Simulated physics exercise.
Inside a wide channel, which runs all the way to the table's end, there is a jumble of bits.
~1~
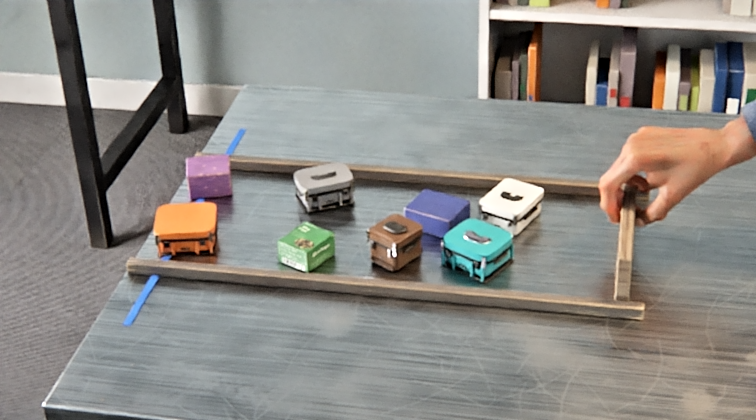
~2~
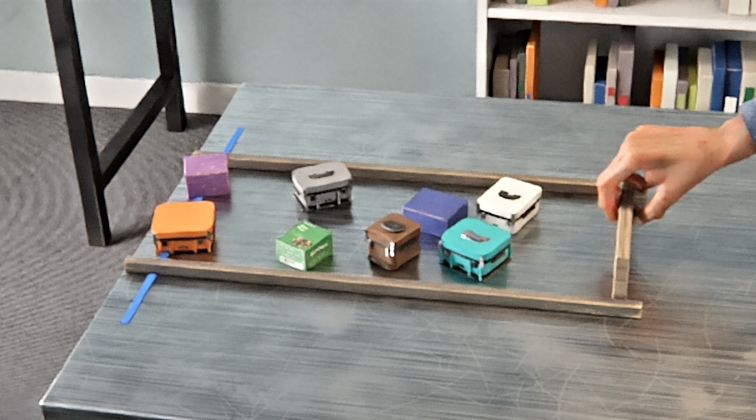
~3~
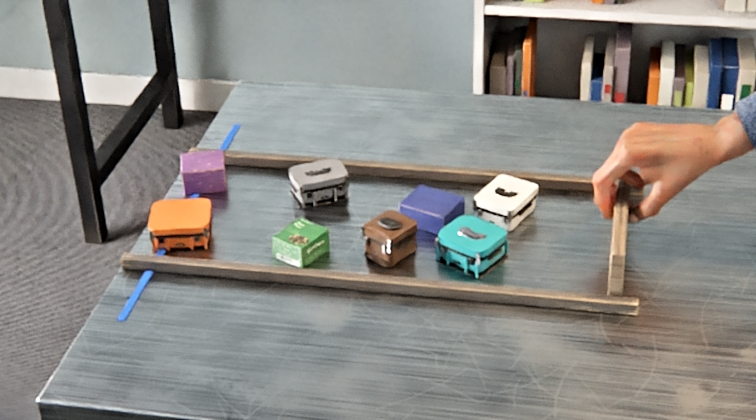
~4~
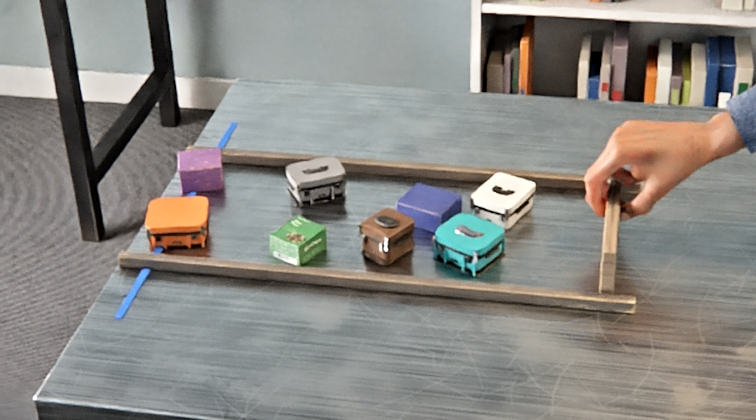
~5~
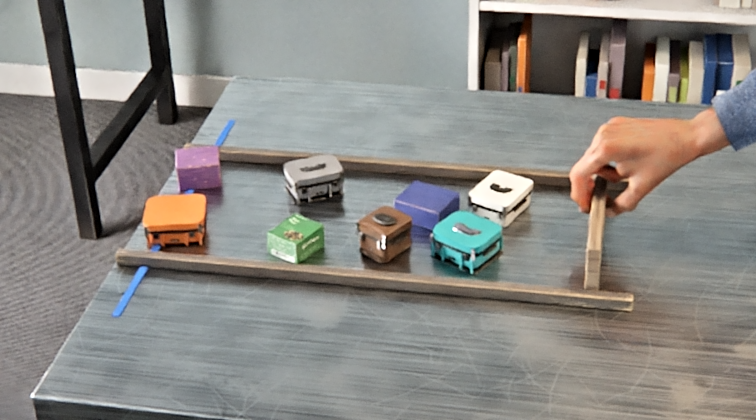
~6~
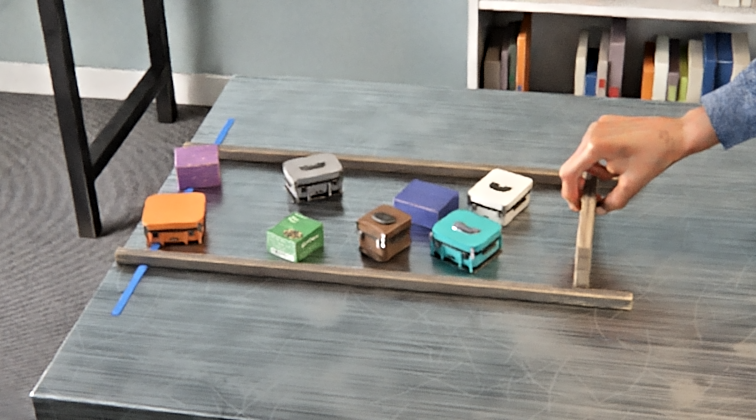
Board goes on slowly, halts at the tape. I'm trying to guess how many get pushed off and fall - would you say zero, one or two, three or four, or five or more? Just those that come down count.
The pieces that drop number five and up.
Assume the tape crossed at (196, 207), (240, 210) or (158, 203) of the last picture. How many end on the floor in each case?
In order: 6, 3 and 8.
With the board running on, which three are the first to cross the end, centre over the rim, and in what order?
Orange case, purple block, green box.
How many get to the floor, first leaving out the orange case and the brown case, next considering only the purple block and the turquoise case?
It would be 4 and 4.
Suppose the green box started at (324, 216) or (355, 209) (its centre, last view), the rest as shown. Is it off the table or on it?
Placed there, the green box ends up gone, and in the other spot it ends up gone.
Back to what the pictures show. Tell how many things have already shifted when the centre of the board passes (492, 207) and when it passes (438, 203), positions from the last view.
The number moved is 3 and then 4.
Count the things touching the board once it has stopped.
The count is 2.
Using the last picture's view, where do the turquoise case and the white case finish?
Result: One about (136, 221), other about (168, 177).
Soon after, none off yet; purple block at rest near (198, 166); orange case at rest near (176, 220); grey case at rest near (313, 178).
After that, none off yet; purple block at rest near (198, 166); orange case at rest near (174, 220); grey case displaced about its own width near (285, 171).
And then, one off so far; purple block tilting well over near (140, 199); orange case on its way down; grey case displaced well along near (193, 162).
In the end, the number that fall off is five or more; gone, blue block, brown case, green box, grey case, orange case and purple block.
